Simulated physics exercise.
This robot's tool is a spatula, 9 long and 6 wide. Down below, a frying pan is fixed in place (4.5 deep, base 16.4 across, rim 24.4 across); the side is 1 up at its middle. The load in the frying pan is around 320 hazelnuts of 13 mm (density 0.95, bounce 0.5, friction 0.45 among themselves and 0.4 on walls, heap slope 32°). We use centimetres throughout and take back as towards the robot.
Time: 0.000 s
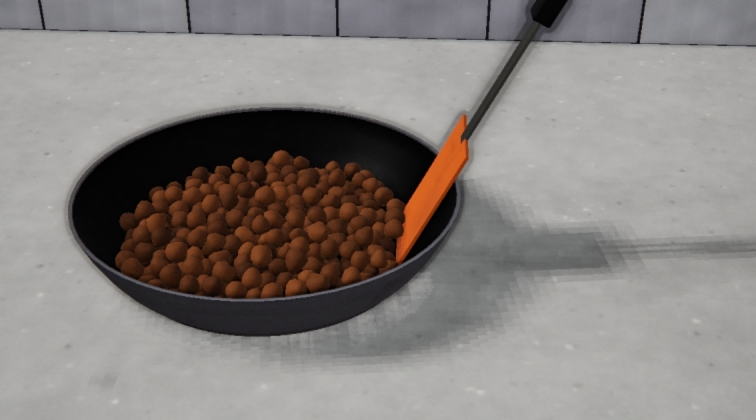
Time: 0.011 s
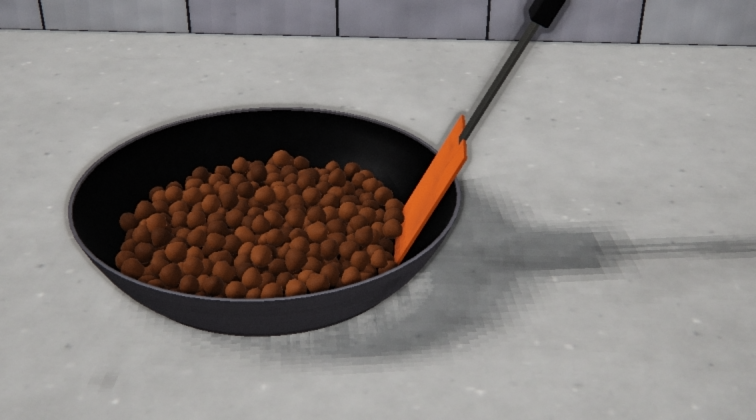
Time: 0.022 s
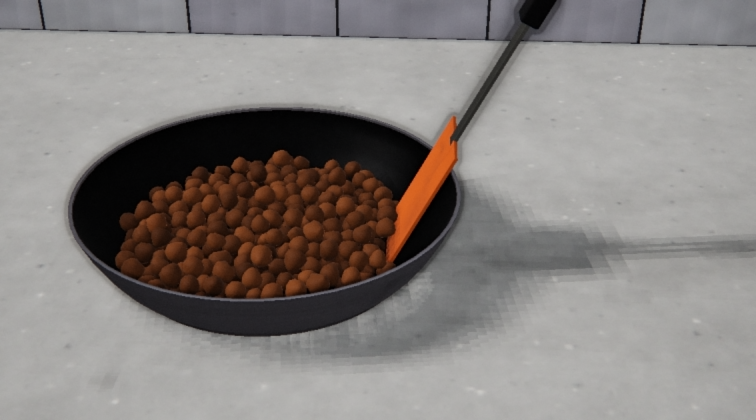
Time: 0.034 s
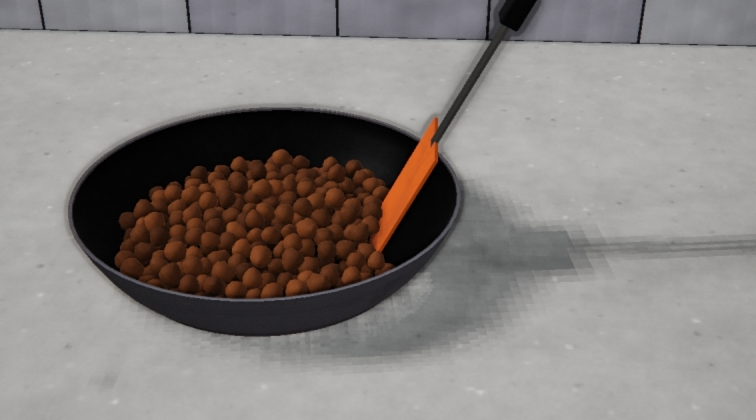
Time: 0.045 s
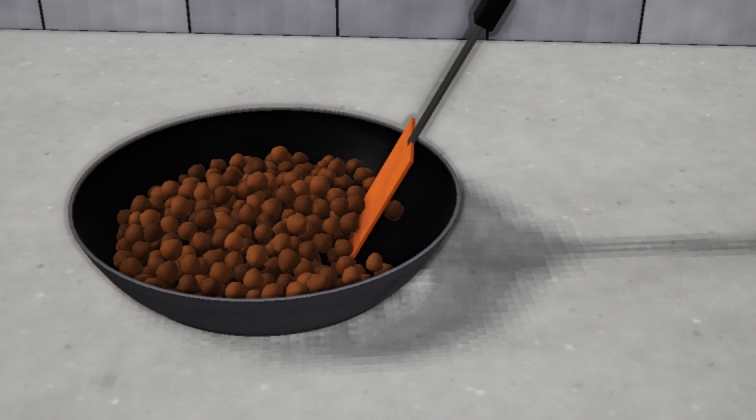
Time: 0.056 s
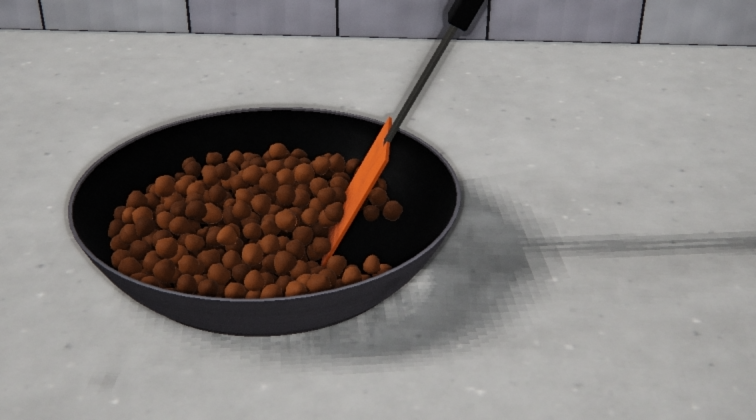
On a pale grey countertop, an orange spatula with a dark handle moved left through a black frying pan full of small brown balls, pushing the heap aside and leaving a few behind it.
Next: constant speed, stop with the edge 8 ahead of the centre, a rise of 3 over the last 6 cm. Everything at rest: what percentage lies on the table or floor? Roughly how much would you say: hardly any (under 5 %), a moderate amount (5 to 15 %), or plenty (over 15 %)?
I'd say plenty.
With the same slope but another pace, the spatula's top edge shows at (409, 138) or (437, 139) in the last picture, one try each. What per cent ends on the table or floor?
Around 20 per cent, then around 5 per cent.
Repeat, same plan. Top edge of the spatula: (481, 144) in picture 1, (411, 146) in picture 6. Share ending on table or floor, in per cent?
It comes to something like 25 %, give or take.
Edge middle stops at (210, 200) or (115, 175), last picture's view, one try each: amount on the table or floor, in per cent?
Around 10 per cent for the first try and 25 per cent for the second.
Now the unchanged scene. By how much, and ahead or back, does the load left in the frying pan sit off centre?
Offset: About 2.5 cm, ahead.
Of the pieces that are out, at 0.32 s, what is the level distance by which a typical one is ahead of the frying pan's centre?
Roughly 22 centimetres ahead.
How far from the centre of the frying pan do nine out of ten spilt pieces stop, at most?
Some 75 cm.
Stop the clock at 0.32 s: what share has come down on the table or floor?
It comes to some 10 in a hundred.
By 0.08 s, sloping 63°, highest piece 9 above the table; 325 in the frying pan.
By 0.11 s, sloping 63°, highest piece 11 above the table; 324 in the frying pan, 1 on the blade or in flight.
By 0.32 s, sloping 63°, highest piece 16 above the table; 244 in the frying pan, 34 on the table or floor, 47 on the blade or in flight.
By 1.37 s, sloping 63°, highest piece 4 above the table; 244 in the frying pan, 81 on the table or floor.
Final count, 244 in the frying pan, 81 on the table or floor. That is 25 % on the table or floor.
